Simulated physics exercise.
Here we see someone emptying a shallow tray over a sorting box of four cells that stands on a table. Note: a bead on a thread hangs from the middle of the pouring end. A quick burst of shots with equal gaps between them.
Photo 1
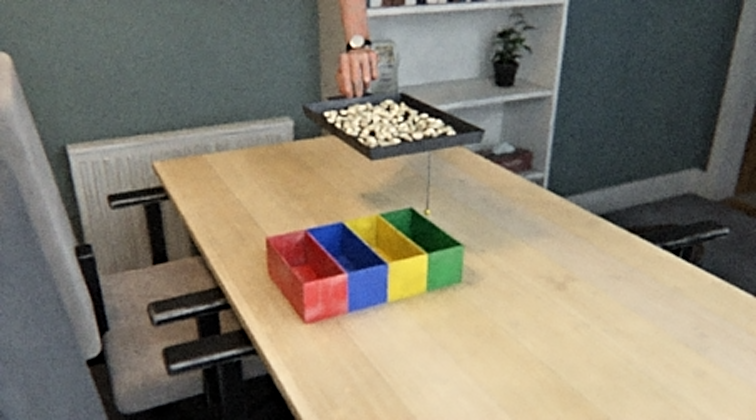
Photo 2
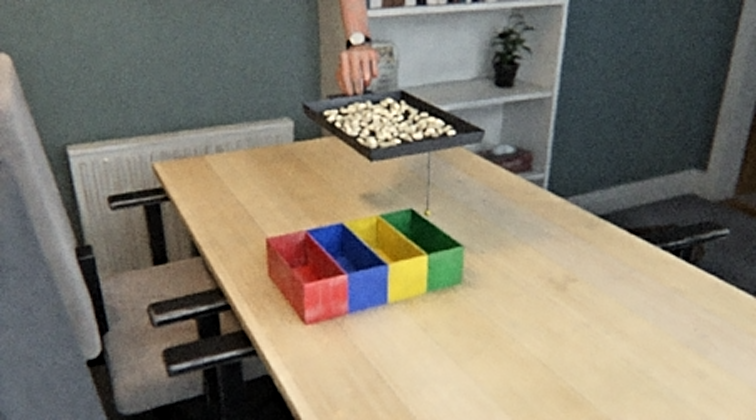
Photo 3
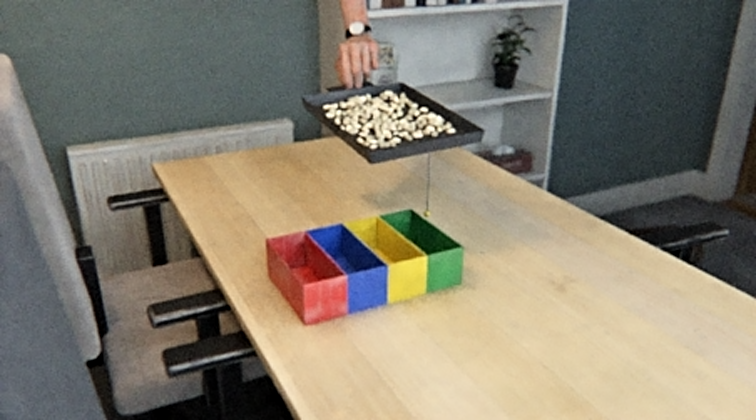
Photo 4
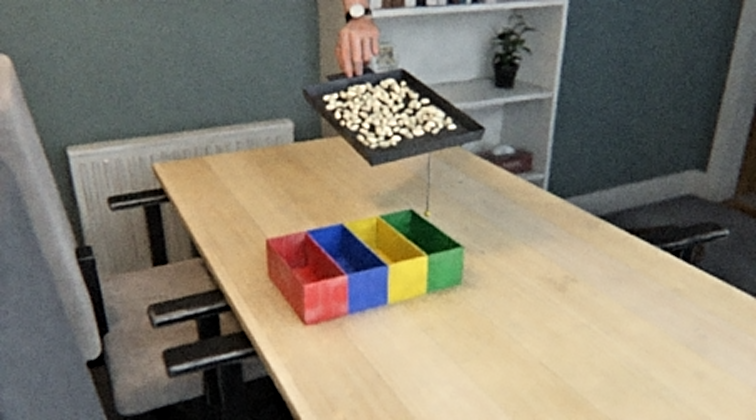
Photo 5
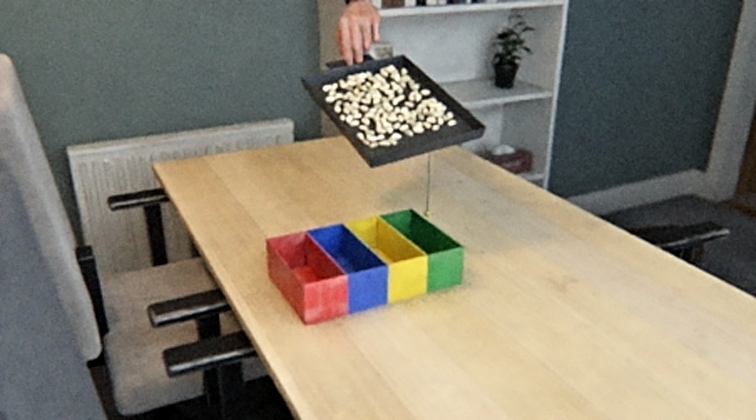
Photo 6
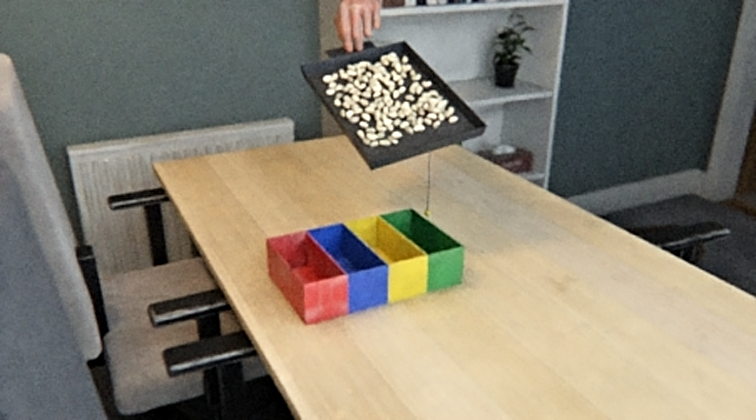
On a wooden table in a room with shelves and chairs, a box with red, blue, yellow and green cells sits below a hand-held dark tray of white beans. The tray begins level, then the hand tilts it steadily toward its lower left corner, the beans still on it.
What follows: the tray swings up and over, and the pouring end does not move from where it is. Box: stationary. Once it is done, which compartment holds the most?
The yellow compartment holds the most.
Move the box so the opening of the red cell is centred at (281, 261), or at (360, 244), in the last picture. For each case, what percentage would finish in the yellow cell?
Around 30 and around 10 per cent, in that order.
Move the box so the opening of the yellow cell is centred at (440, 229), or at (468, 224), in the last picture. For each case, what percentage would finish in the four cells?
100 % for the first, 80 % for the second.
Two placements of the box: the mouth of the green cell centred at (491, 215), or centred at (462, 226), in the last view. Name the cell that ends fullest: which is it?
The first time it is the red one; the second time it is the blue cell.
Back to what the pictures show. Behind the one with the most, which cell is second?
Ranked second: The green one.
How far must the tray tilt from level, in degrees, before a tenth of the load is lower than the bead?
I'd say it is tilted about 110°.
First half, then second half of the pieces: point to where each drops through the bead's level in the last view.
First part (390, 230), rest (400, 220).
Just after the last frame, tray tipped steeply; almost all on the tray; just a few falling or outside the box.
A moment on, tray tipped past a quarter turn; the larger part on the tray; about a tenth in the yellow cell; just a few in the green cell; about a tenth falling or outside the box.
Further on, tray tipped past a quarter turn; roughly two thirds in the yellow cell; roughly a quarter in the green cell; about a tenth in the blue cell; just a few falling or outside the box.
When it is over, tray tipped past a quarter turn; roughly two thirds in the yellow cell; roughly a quarter in the green cell; about a tenth in the blue cell; not one in the red cell; just a few outside the box.
